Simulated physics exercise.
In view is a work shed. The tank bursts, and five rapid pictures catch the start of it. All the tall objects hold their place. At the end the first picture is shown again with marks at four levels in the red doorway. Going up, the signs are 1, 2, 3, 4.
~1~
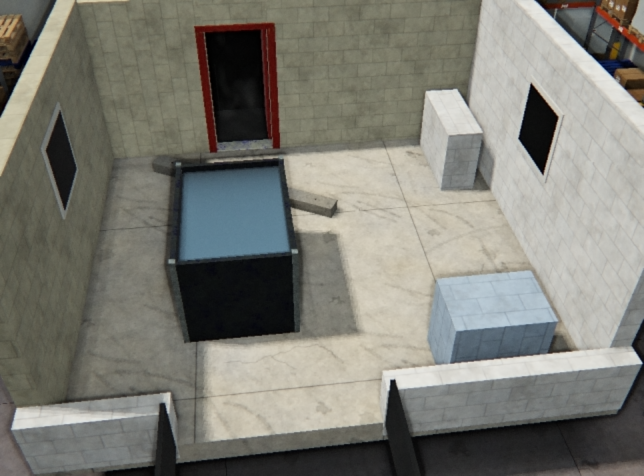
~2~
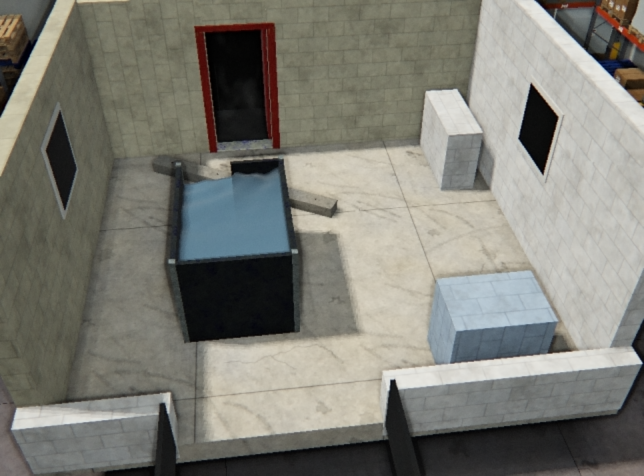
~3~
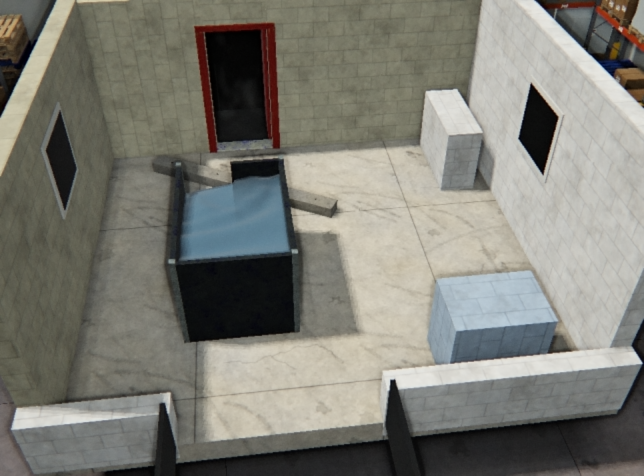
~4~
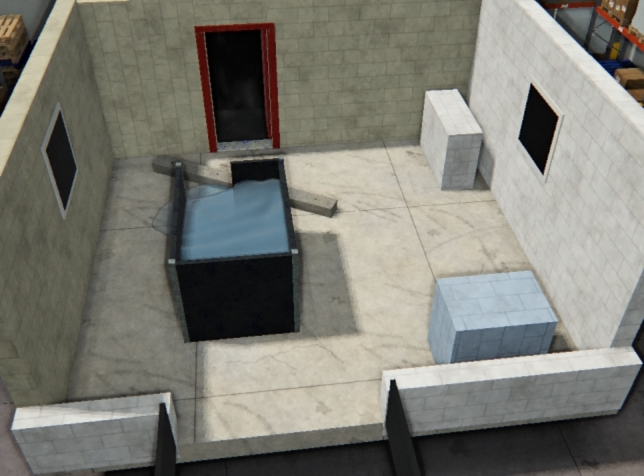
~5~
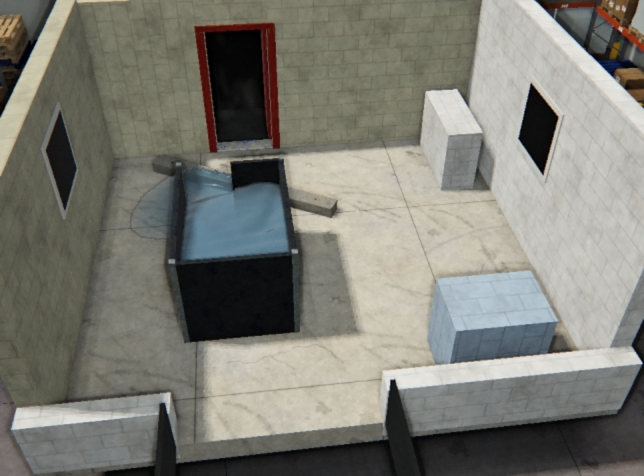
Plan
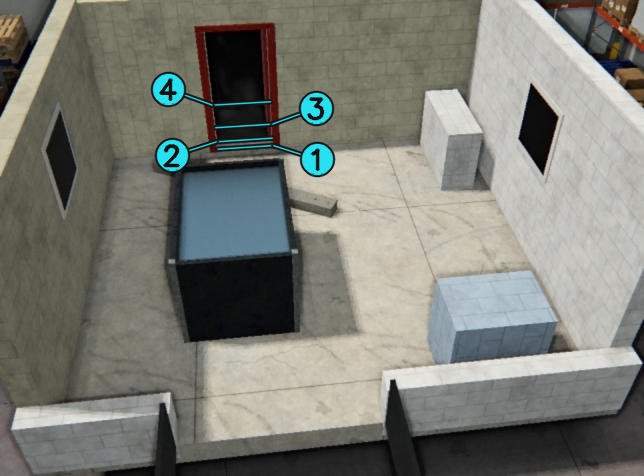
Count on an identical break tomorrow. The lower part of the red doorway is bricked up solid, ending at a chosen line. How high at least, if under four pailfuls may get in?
3 will do.
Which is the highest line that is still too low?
The answer is 2.
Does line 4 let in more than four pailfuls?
No.
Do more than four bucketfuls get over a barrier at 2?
Yes, that goes wrong.
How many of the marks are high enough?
Two of them.
On the marked copy, 1 at (245, 147); 2 at (244, 139); 3 at (243, 125); 4 at (241, 103); from the bottom up 1, 2, 3, 4.
With 1, dozens of bucketfuls pour in.
With 2, about 11 bucketfuls get in.
With 3, nothing gets over.
With 4, nothing gets over.
